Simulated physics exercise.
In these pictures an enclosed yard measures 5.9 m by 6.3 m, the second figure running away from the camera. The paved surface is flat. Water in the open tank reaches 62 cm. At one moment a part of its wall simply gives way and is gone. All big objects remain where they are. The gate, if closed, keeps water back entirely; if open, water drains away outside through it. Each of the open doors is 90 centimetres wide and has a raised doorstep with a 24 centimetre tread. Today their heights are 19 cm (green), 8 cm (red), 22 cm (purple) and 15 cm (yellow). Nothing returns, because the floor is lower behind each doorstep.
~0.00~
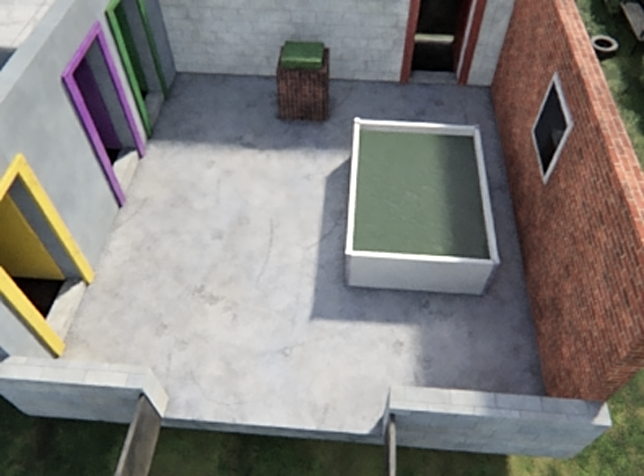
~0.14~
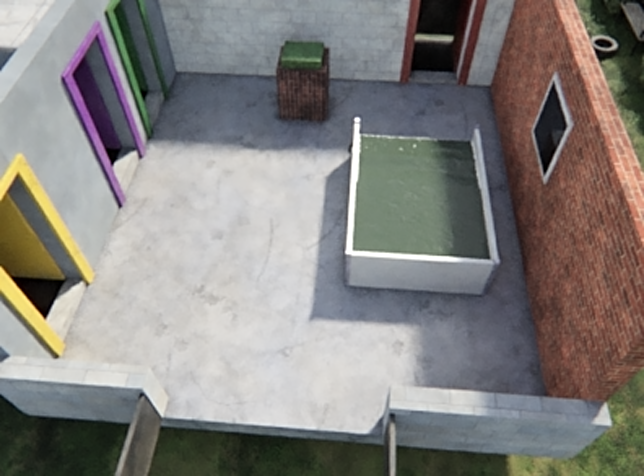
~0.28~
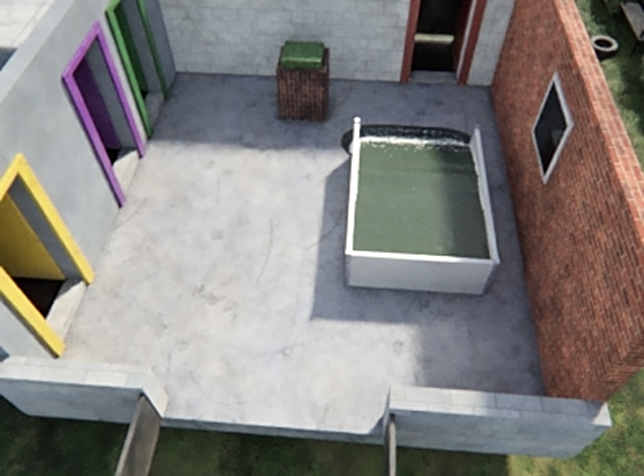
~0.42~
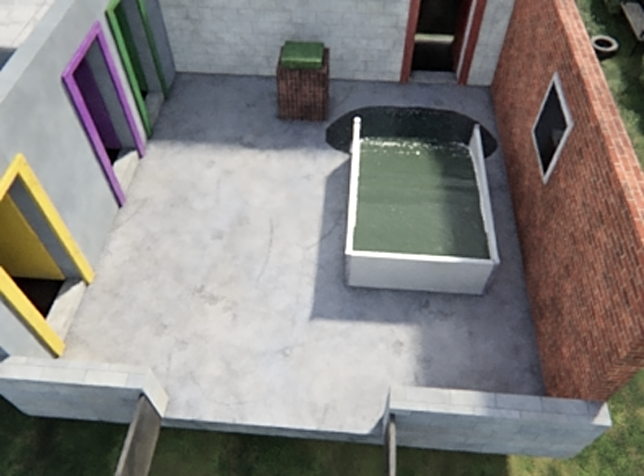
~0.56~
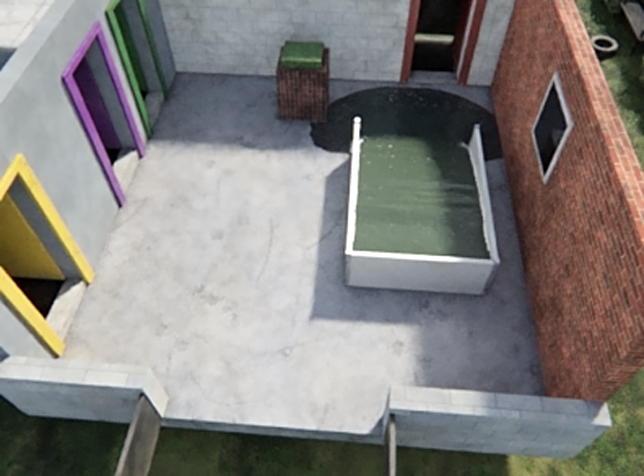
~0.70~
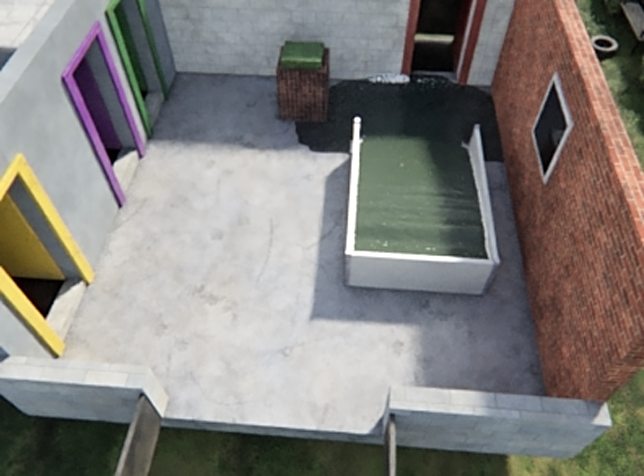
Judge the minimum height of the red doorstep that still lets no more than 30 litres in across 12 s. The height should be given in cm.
My estimate is 33 cm.
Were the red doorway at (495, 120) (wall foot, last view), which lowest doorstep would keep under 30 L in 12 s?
Roughly 24 cm.
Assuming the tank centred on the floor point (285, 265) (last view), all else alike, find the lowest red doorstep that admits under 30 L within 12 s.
17 cm, give or take.
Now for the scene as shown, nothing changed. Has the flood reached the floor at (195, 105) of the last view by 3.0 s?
At that moment it's submerged.
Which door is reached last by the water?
That would be the yellow door.
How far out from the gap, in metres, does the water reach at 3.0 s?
Reach: Approx. 4.8 m.
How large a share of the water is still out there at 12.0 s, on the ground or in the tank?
Something near 70 out of a hundred parts.
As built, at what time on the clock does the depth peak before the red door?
At roughly 2.0 s.
After 1.4 s water covers 20 % of the floor, deepest (37 cm) near (386, 86); 27 cm at the red door, 104 litres in over its 8 cm doorstep.
After 3.0 s water covers 30 % of the floor, deepest (30 cm) near (396, 87); 30 cm at the red door, 423 litres in over its 8 cm doorstep.
After 12.0 s water covers 95 % of the floor, deepest (8 cm) near (46, 386); 5 cm at the red door, 617 litres in over its 8 cm doorstep.
At the red door as built, the water arrived by 0.7 s and peaked near 37 cm at 2.0 s.
With a doorstep of 28 cm, 80 litres would have come in within the 12 s; with 38 cm, 6 litres. So under 30 litres takes about 33 cm.
